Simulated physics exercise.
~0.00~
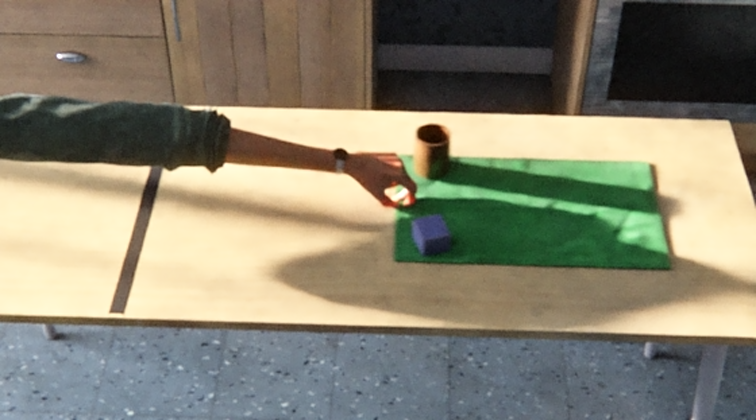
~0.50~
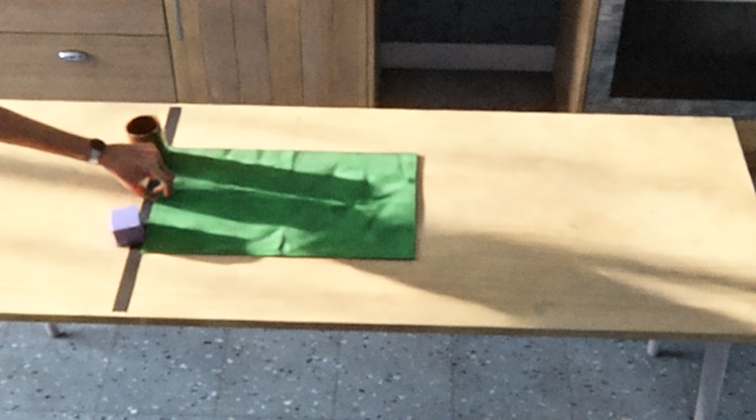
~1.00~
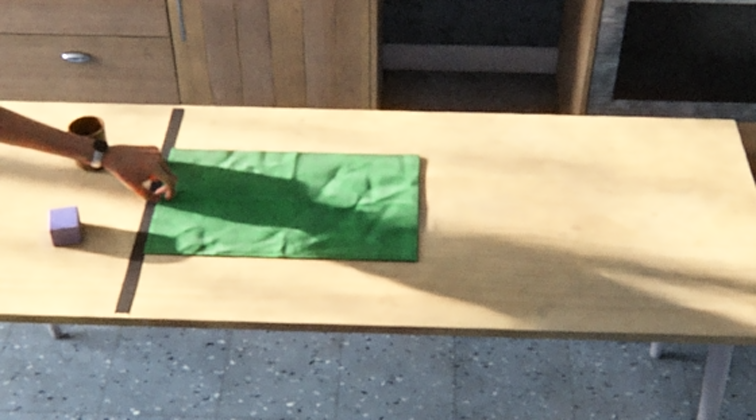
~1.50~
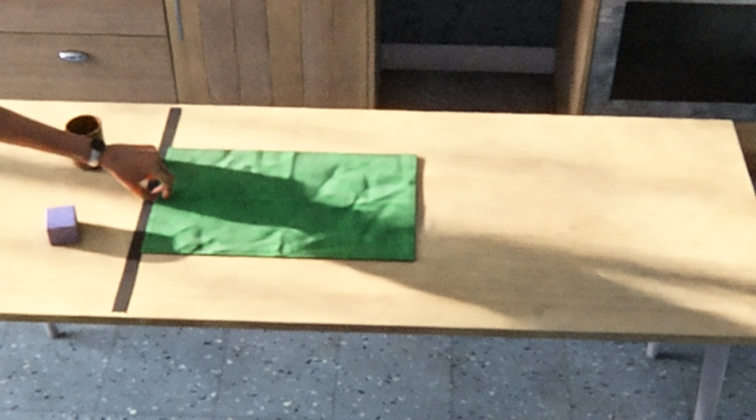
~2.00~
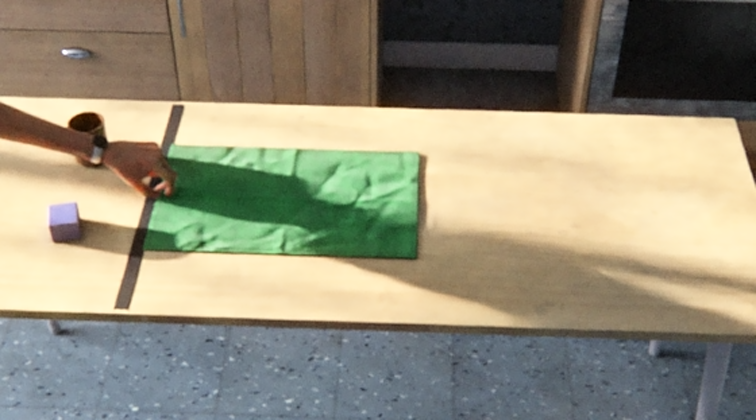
The clip opens on a pale wooden table where a hand grips the left edge of a green cloth, with a brown mug standing and a blue block resting on it. The hand draws the cloth leftward toward a dark strip of tape, carrying both objects along. The hand stops at the tape, but the mug and block keep travelling left, slipping past the front edge of the cloth and onto the bare table. The cloth stays put with its edge by the tape. At the end, the upright mug and the block sit still beyond it, the hand still holding the cloth.
